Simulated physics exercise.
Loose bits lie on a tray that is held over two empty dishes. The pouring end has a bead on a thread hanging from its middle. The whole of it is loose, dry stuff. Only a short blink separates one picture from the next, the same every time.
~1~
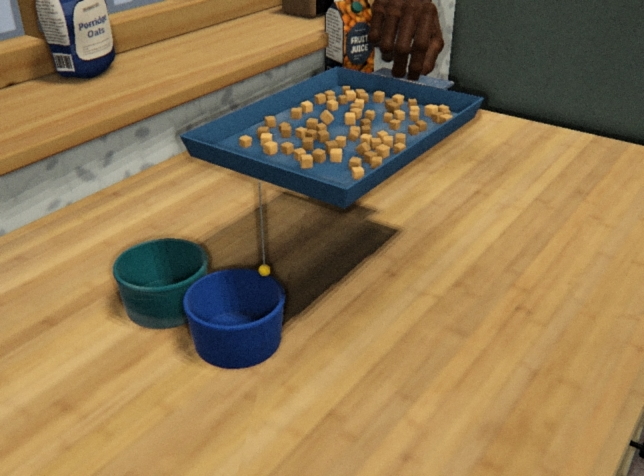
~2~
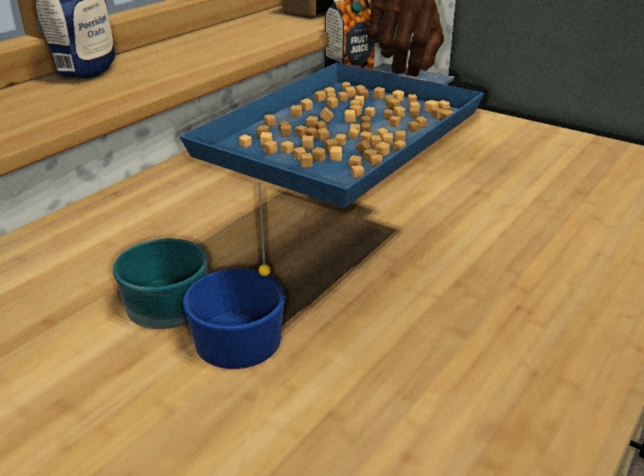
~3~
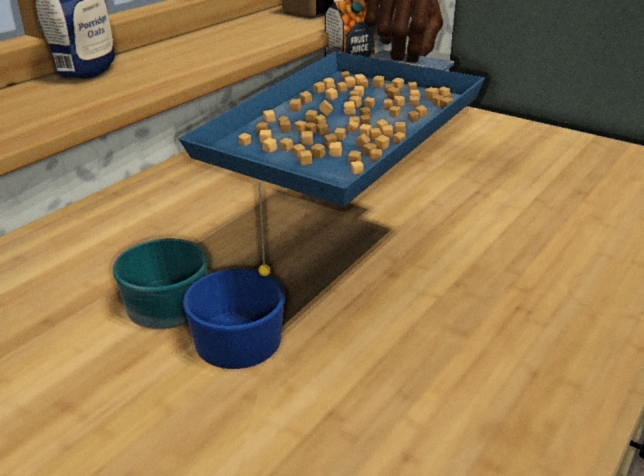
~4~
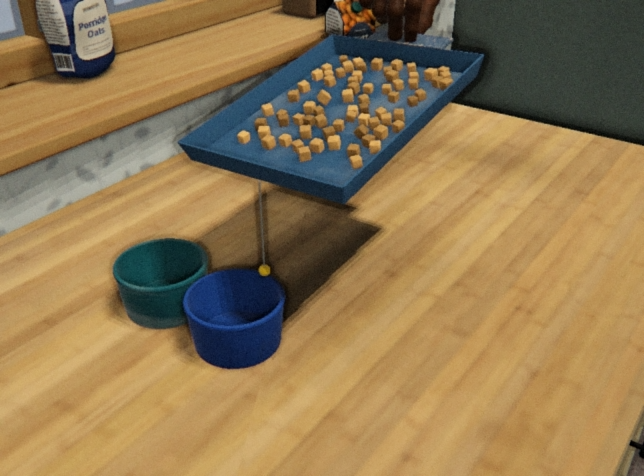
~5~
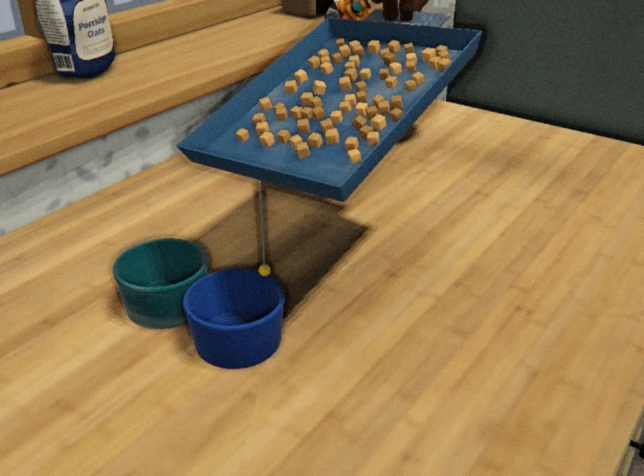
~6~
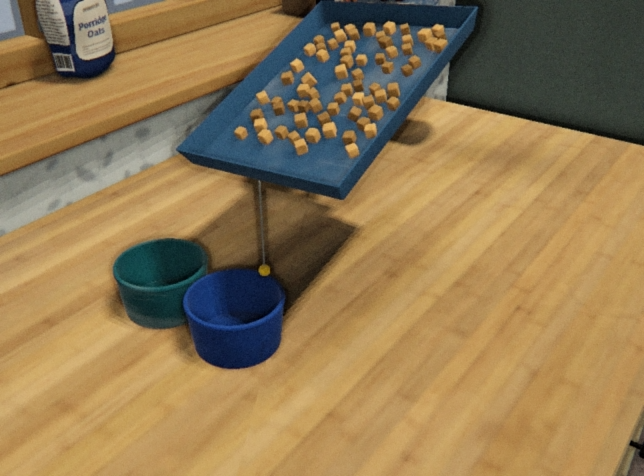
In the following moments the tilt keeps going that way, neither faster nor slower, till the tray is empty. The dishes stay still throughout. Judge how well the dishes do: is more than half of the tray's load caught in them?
Yes - the dishes collect the majority.
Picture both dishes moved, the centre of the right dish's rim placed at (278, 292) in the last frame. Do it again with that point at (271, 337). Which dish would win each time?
First try, the leftmost dish; second try, the leftmost dish.
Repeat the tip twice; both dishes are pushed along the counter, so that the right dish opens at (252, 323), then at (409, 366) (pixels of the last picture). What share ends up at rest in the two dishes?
Roughly 90 per cent, then roughly 0 per cent.
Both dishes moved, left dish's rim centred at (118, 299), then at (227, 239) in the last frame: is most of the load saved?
First try: A minority; second try: A minority.
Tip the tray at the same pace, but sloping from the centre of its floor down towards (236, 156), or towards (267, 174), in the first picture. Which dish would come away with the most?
The first try favours the dish to the left; the second favours the dish to the right.
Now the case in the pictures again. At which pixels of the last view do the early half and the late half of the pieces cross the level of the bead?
The early half goes through (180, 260), the late half through (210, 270).
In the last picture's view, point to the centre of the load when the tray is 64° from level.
About (233, 147).
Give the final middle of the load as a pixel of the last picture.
Last view, resting centre - approx. (190, 315).
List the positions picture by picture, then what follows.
Corners of the pouring end near (189, 135) and (345, 184), level; middle of the load near (355, 132), small wooden cubes; left dish near (129, 301); right dish near (203, 339); bead on its thread near (265, 270), in the first frame.
Corners of the pouring end near (188, 135) and (344, 184), level; middle of the load near (355, 130), in the second frame.
Corners of the pouring end near (187, 137) and (343, 183), tipped barely, lowest at the left corner; middle of the load near (354, 122), in the third frame.
Corners of the pouring end near (186, 140) and (341, 182), tipped a little, lowest at the left corner; middle of the load near (353, 112), in the fourth frame.
Corners of the pouring end near (185, 143) and (338, 181), tipped clearly, lowest at the left corner; middle of the load near (350, 101), in the fifth frame.
Corners of the pouring end near (184, 146) and (336, 180), tipped clearly, lowest at the left corner; middle of the load near (347, 90); left dish near (129, 301); right dish near (203, 339), in the sixth frame.
Shortly afterwards, tray tipped steeply; all but a few on the tray; a little in the air.
Next, tray tipped past a quarter turn; the bulk on the tray; a little in the right dish; a little in the left dish; a little outside both; only a few in the air.
Some moments later, tray tipped past a quarter turn; near a third in the right dish; near half in the left dish; a little outside both.
In the end, tray tipped past a quarter turn; near a third in the right dish; near half in the left dish; a little outside both.
